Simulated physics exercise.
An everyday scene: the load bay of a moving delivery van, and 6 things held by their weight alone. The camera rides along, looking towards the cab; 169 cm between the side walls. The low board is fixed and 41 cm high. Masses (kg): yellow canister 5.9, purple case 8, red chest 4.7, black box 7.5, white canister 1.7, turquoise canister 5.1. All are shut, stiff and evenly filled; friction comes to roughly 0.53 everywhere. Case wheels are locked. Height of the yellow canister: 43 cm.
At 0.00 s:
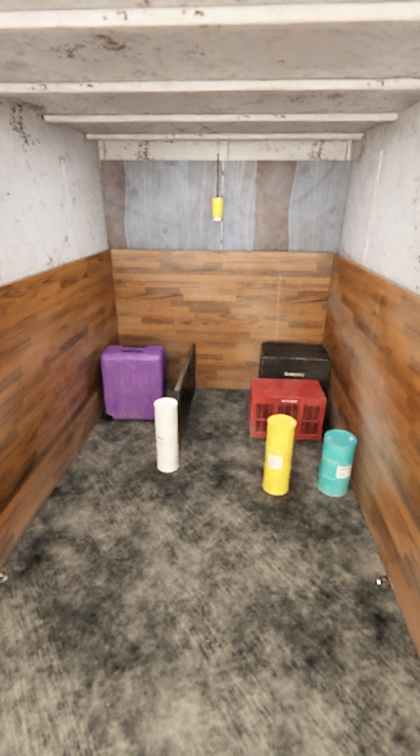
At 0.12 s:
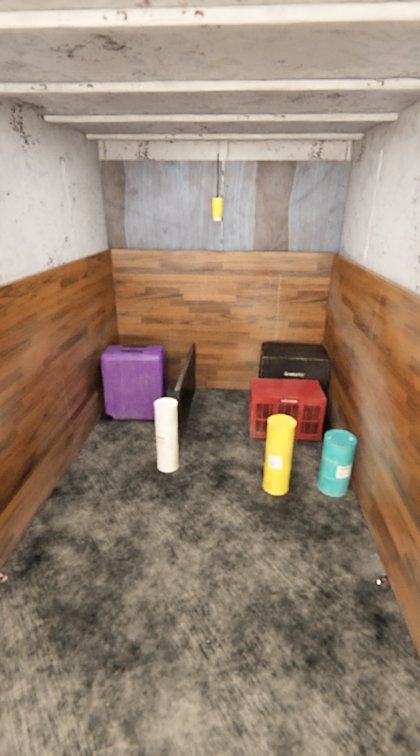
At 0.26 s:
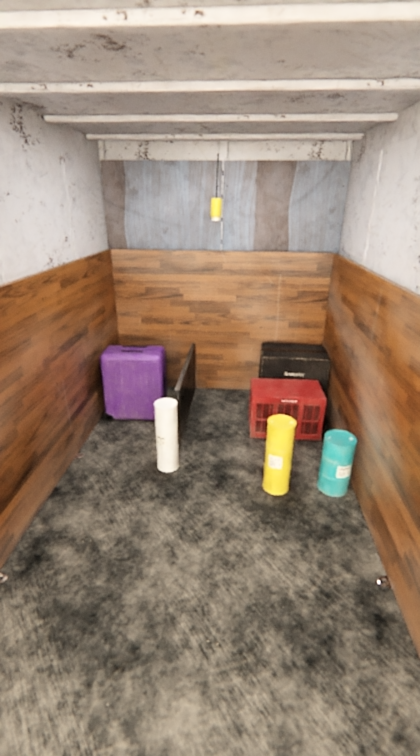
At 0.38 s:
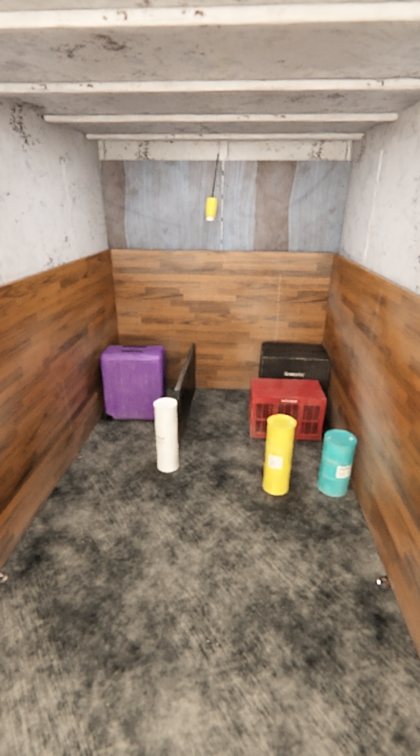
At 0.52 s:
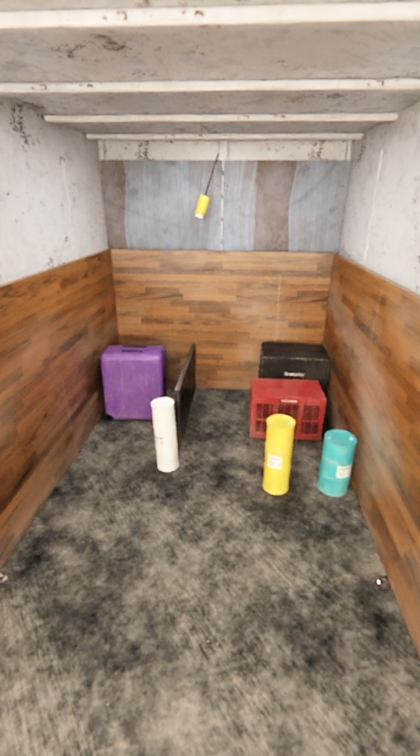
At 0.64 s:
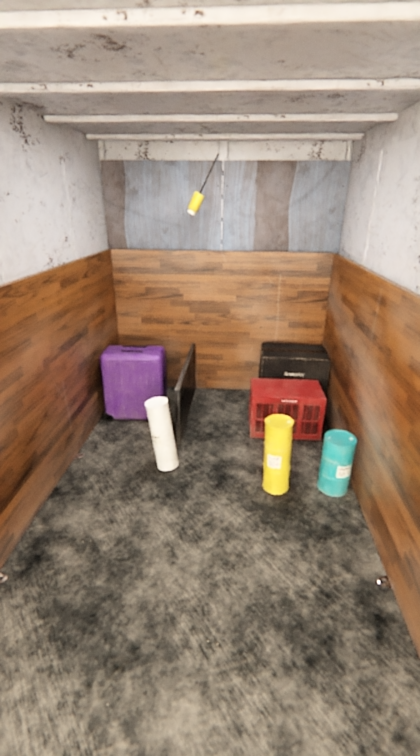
A yellow object hanging from the van's ceiling swung out to the left, and then the white canister on the floor leaned slightly left, while the cases, box and other canisters stayed put.
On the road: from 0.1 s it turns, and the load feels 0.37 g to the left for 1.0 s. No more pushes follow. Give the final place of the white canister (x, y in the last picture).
Look near (117, 454).
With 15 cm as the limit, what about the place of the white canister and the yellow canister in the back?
The white canister ends elsewhere; the yellow canister gets shifted.
Around 0.84 s, push 0.37 g left; white canister at 29° to upright near (148, 434); yellow canister at 8° to upright.
Around 1.04 s, push 0.09 g left; white canister on its side near (119, 453); yellow canister at 23° to upright.
Around 1.14 s, no push; white canister on its side near (117, 454); yellow canister at 35° to upright.
Around 1.34 s, no push; white canister on its side near (117, 454); yellow canister on its side.
Finally (1.8 s), on their side or leaning hard in the back, yellow canister and white canister; the other 4 still in place (within 15 cm). In the last view, white canister near (117, 454).
